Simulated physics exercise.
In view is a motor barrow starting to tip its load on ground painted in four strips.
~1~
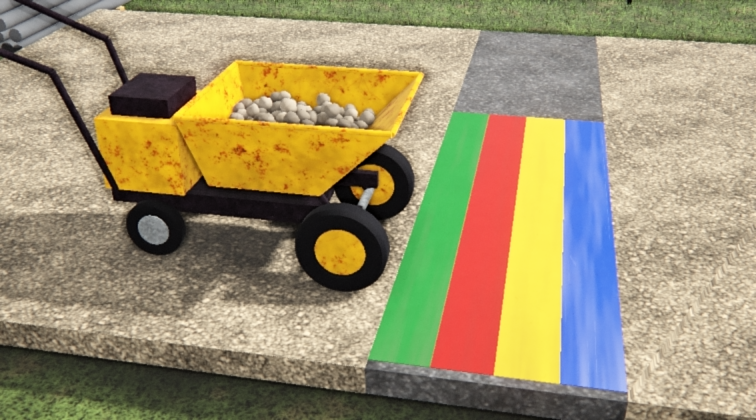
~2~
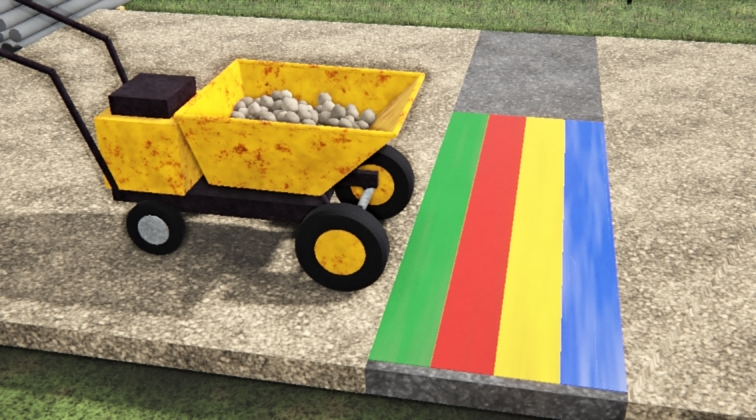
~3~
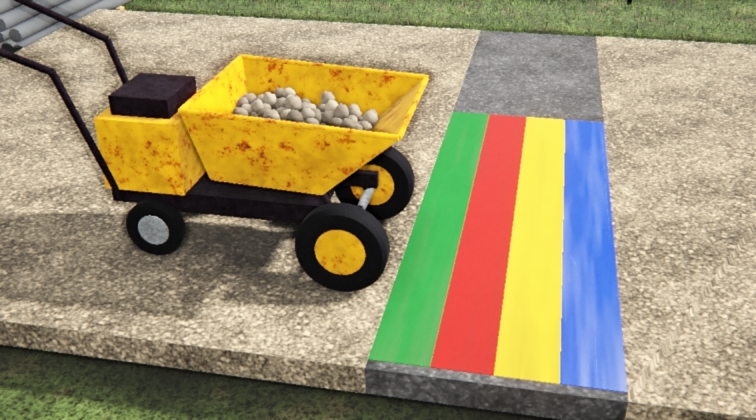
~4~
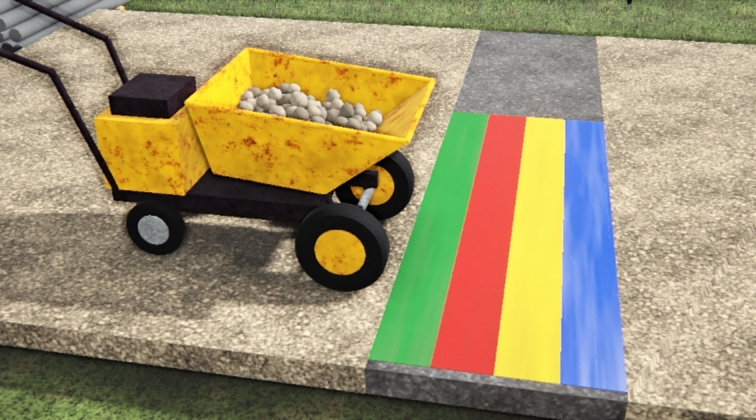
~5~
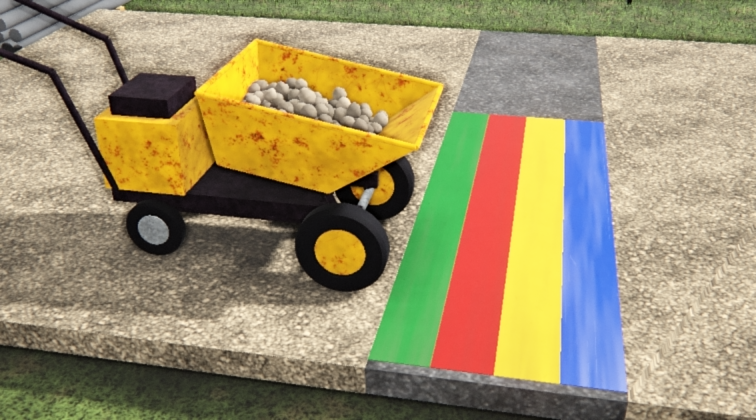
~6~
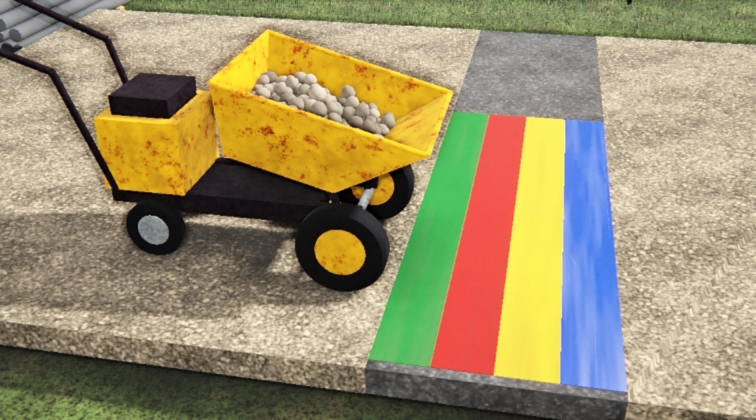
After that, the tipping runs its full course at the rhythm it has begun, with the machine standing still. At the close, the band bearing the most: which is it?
It is the yellow band.
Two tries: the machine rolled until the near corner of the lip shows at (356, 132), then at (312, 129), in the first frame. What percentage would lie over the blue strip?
Around 10 and 10 per cent respectively.
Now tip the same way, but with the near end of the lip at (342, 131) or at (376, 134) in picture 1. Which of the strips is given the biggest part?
Taking them in order, it would be the strip in red and then the yellow one.
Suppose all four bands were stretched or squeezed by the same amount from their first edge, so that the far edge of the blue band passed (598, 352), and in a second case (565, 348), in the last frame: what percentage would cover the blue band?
30 % and 30 %.
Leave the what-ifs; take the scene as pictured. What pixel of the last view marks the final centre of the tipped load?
Near (548, 263).
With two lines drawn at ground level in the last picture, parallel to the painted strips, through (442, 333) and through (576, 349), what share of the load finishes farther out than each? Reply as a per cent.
Estimate, first then second: 90 %, 30 %.
Soon after the last picture, skip tipped steeply; all in the skip.
A little later, skip tipped steeply; most in the skip; a small part over the red strip; a small part over the yellow strip; a stray few over the blue strip.
Later still, skip tipped right over; a small part in the skip; a small part over the red strip; about a third over the yellow strip; about a quarter over the blue strip; a small part off the paint.
At rest, skip tipped right over; a small part in the skip; none over the green strip; about a quarter over the red strip; about a third over the yellow strip; about a quarter over the blue strip; a small part off the paint.
